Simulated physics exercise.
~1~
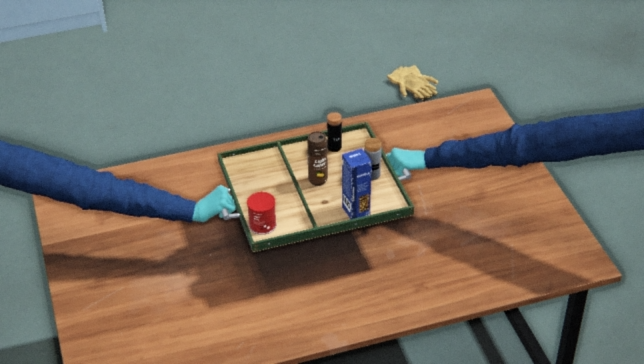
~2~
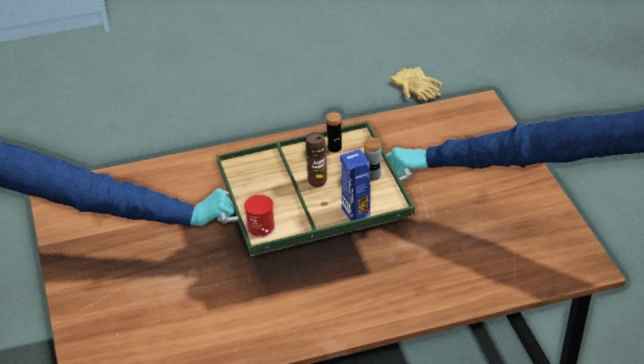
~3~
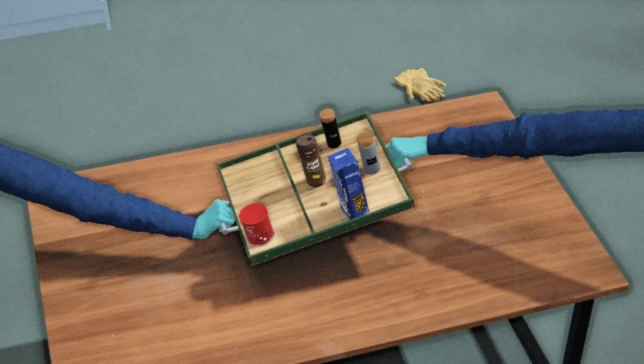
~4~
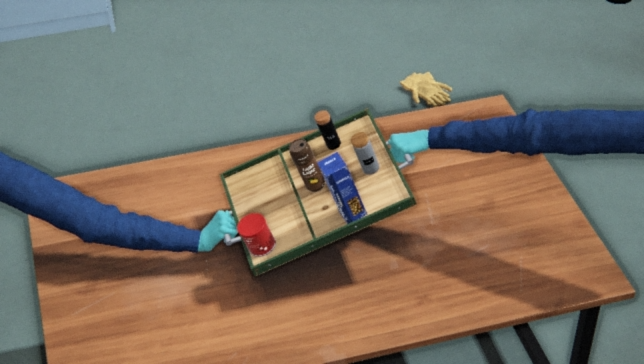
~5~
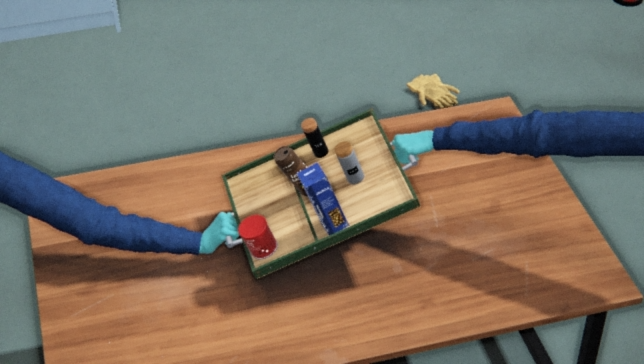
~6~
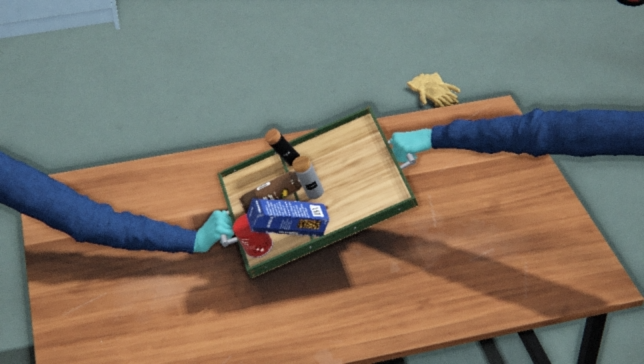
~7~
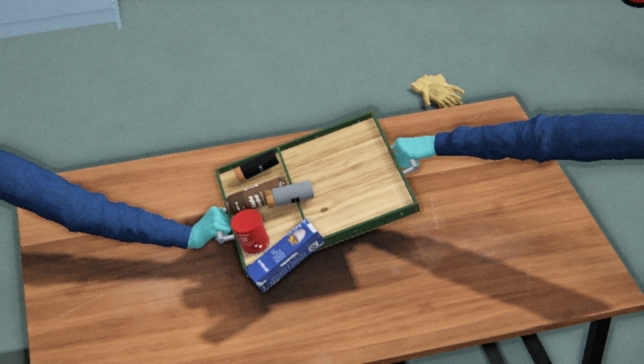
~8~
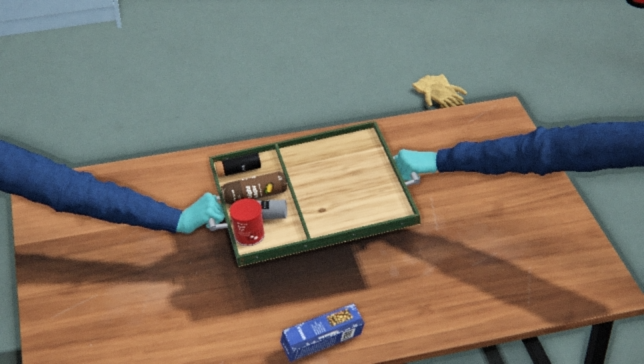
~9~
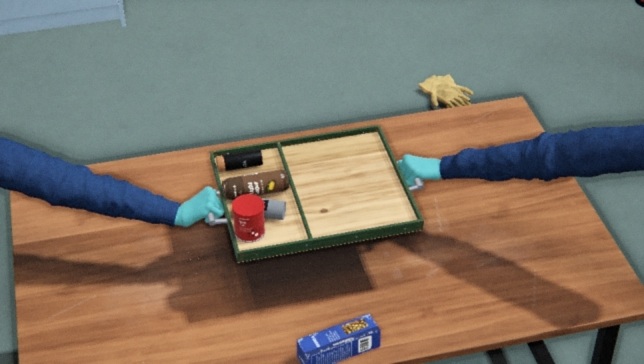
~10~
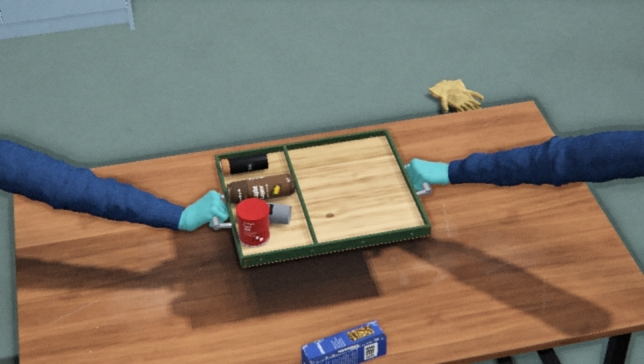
A tray in gloved hands tips left, spills a blue carton, and levels with three containers toppled.
